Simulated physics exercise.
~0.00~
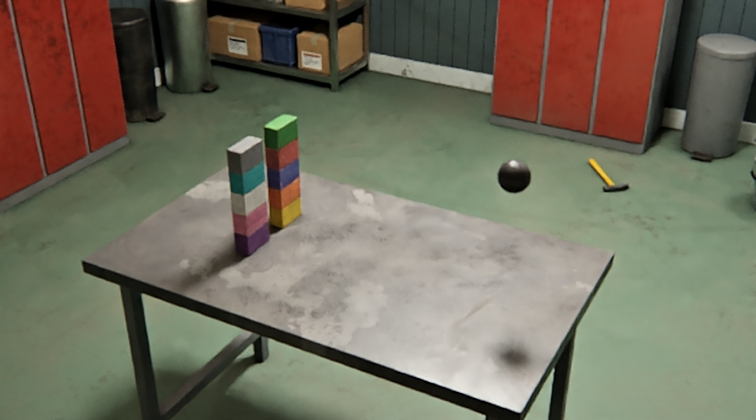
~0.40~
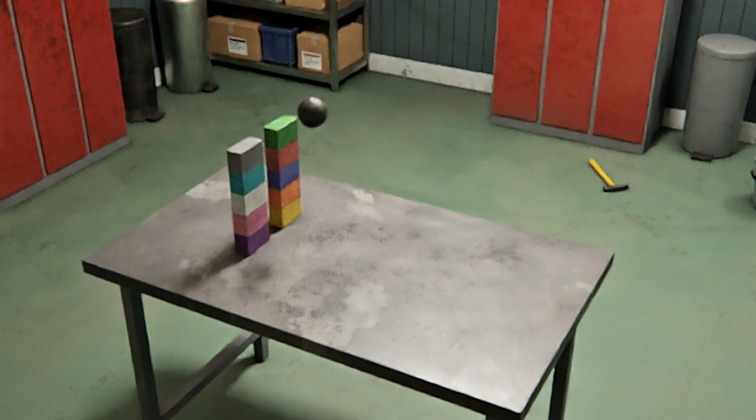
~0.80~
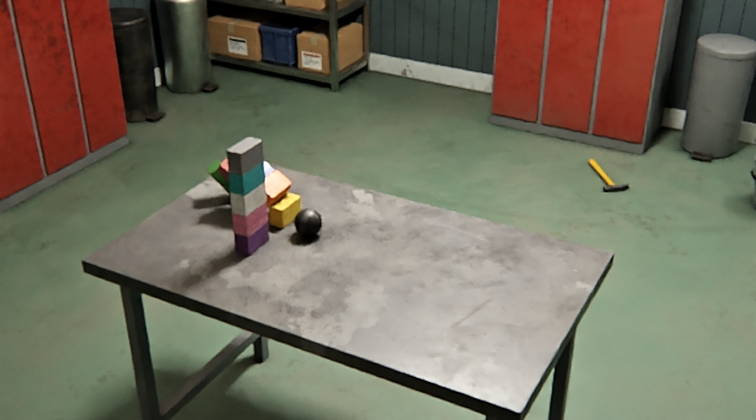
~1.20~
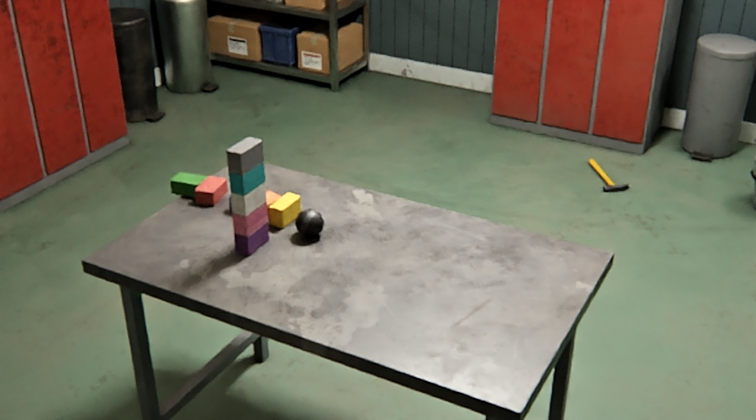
We see a black ball fly leftward over a metal table toward two stacks of coloured blocks. The green-topped stack topples to the left, leaving its yellow block in place, while the ball ends on the tabletop beside it and the grey-topped stack stays standing.
